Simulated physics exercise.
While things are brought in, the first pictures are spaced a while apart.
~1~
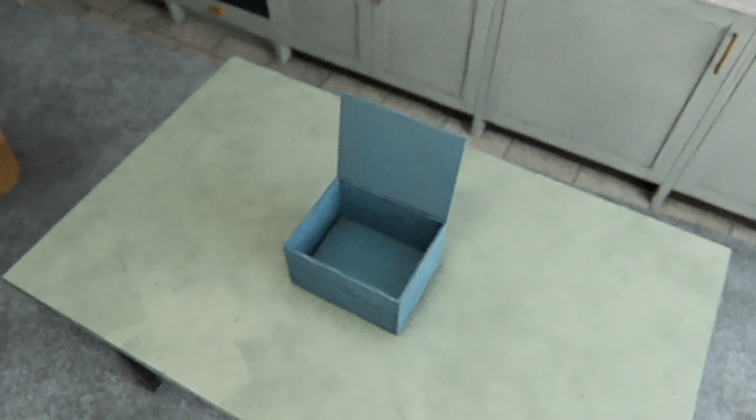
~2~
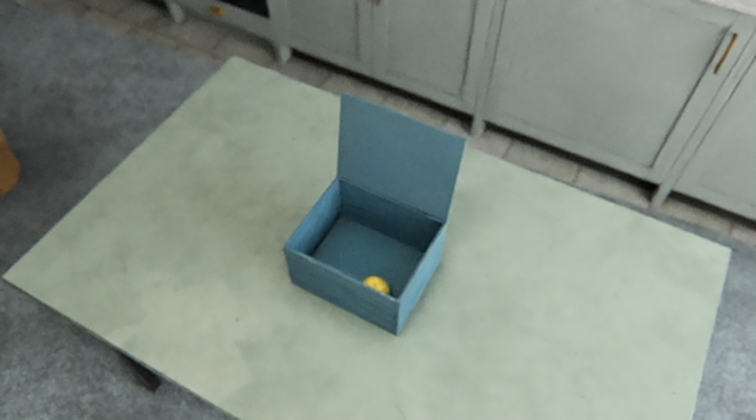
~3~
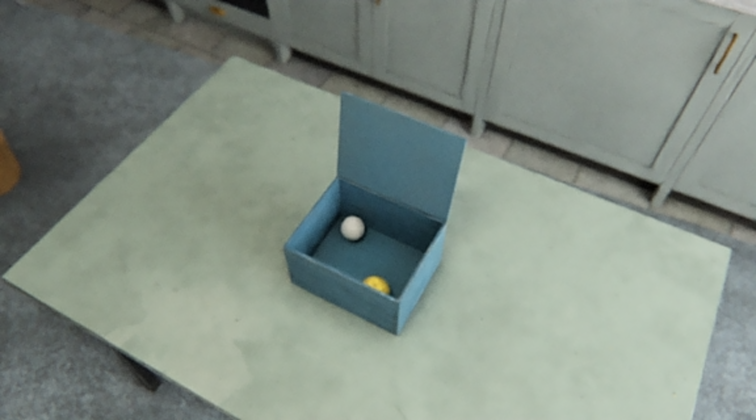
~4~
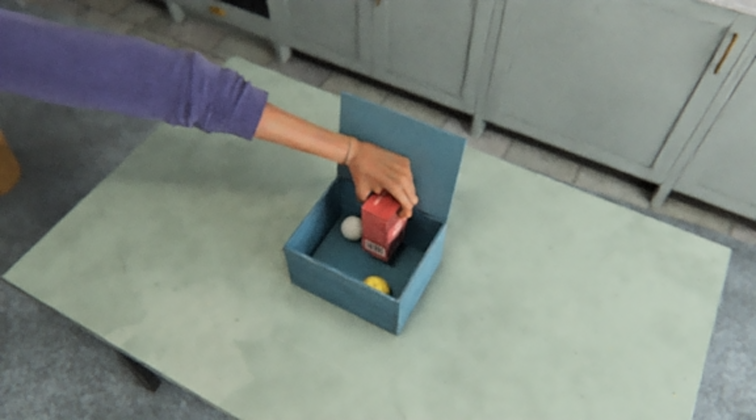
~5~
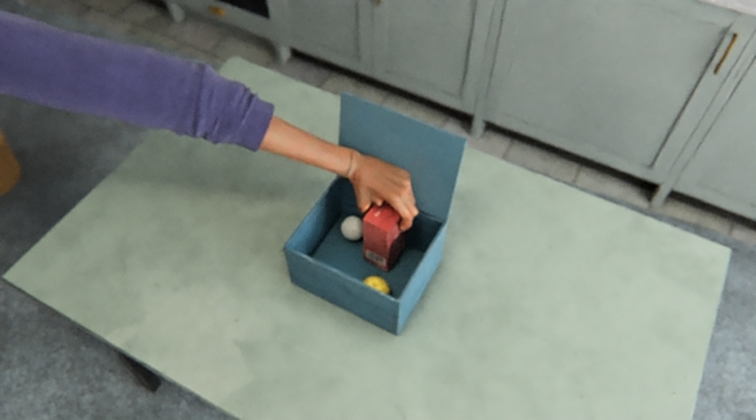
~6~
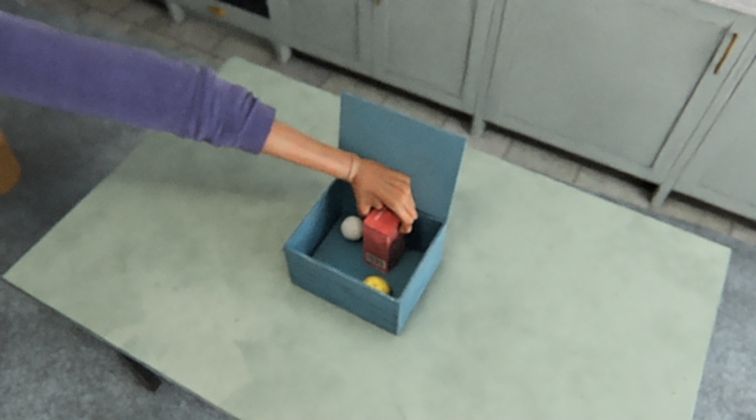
A hand in a purple sleeve reaches in from the left and lowers a red carton a short way into an open blue box, keeping its grip on it. Before that, a yellow ball appears at the box's near side, then a white ball toward its back left. The steady view looks down on a pale green table, with grey cabinets behind and the box's lid standing upright.
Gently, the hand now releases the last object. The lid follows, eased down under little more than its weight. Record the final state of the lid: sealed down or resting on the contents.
Final state: Resting on the contents.
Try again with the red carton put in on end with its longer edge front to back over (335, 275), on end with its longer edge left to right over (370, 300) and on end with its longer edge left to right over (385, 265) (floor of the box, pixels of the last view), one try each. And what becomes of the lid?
Lid left open; lid down; lid left open.
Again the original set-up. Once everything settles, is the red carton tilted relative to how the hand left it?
By the end the red carton has kept its angle.
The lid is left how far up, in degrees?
Roughly 60°.
Then, 1.10 s after the last picture, lid starting down.
Then, 1.40 s after the last picture, lid 74° above the rim.
Then, 1.50 s after the last picture, lid 66° above the rim.
At rest, lid 58° above the rim; all 3 in place. Seen from the same camera at the end, red carton near (386, 236).
